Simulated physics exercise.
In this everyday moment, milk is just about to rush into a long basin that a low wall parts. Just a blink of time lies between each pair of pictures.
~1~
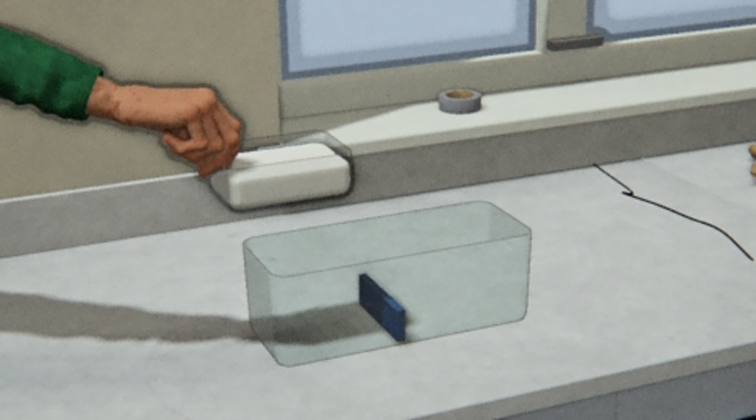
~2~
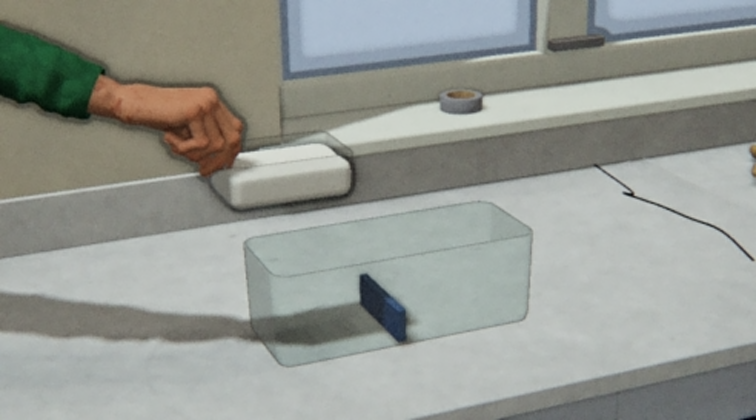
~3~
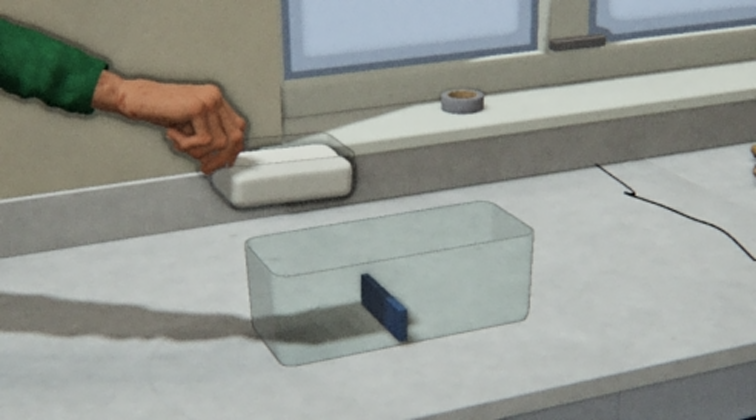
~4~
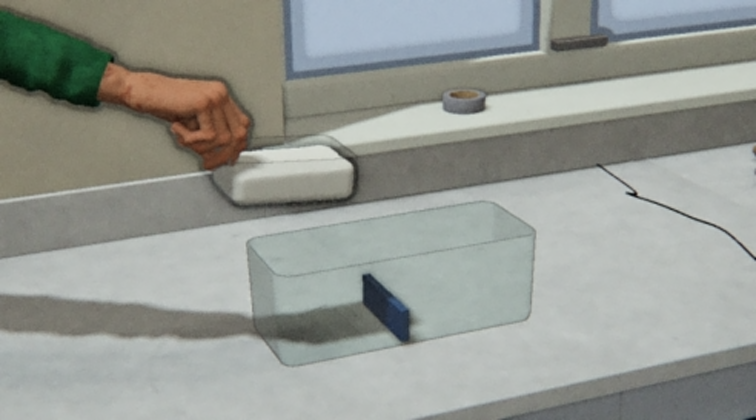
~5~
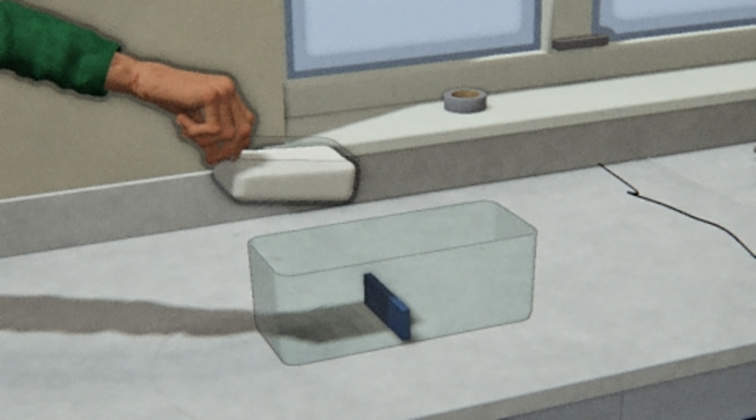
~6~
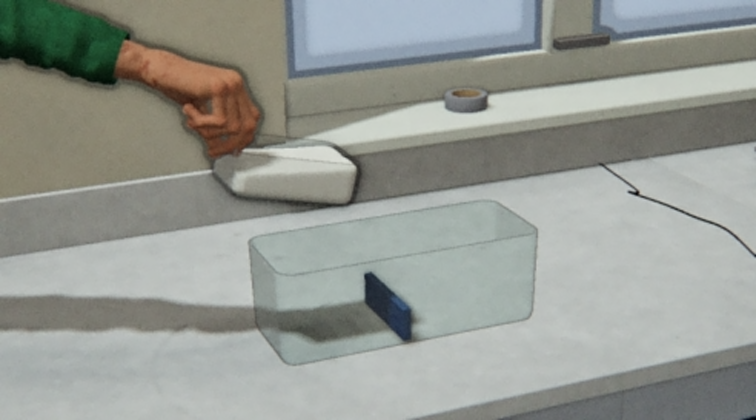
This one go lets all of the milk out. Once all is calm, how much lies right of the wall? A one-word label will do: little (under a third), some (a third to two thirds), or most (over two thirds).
Some.
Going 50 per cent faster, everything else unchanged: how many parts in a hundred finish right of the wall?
Close to 45 in a hundred.
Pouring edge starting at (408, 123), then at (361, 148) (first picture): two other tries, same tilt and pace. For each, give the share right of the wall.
Near 90 in a hundred first, near 70 in a hundred second.
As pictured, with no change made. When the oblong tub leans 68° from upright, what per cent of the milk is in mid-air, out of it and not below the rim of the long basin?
Close to 40 per cent.
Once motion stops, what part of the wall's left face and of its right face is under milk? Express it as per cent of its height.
Left part: 30 per cent, right part: 30 per cent.
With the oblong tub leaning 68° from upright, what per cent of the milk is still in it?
Remaining share, estimated: 30 %.
A moment on, the oblong tub is tipped part way and 28 per cent is still to pour, 6 is left of the wall and 24 right of it.
Next, the oblong tub is tipped on its side and 7 per cent is still to pour, 31 is left of the wall and 54 right of it.
Then the oblong tub is tipped right over and 1 per cent is still to pour, 40 is left of the wall and 54 right of it.
Later the oblong tub is tipped right over and 0 per cent is still to pour, 41 is left of the wall and 54 right of it.
Finally, 41 per cent lies left of the wall, 54 right of it and 4 outside.
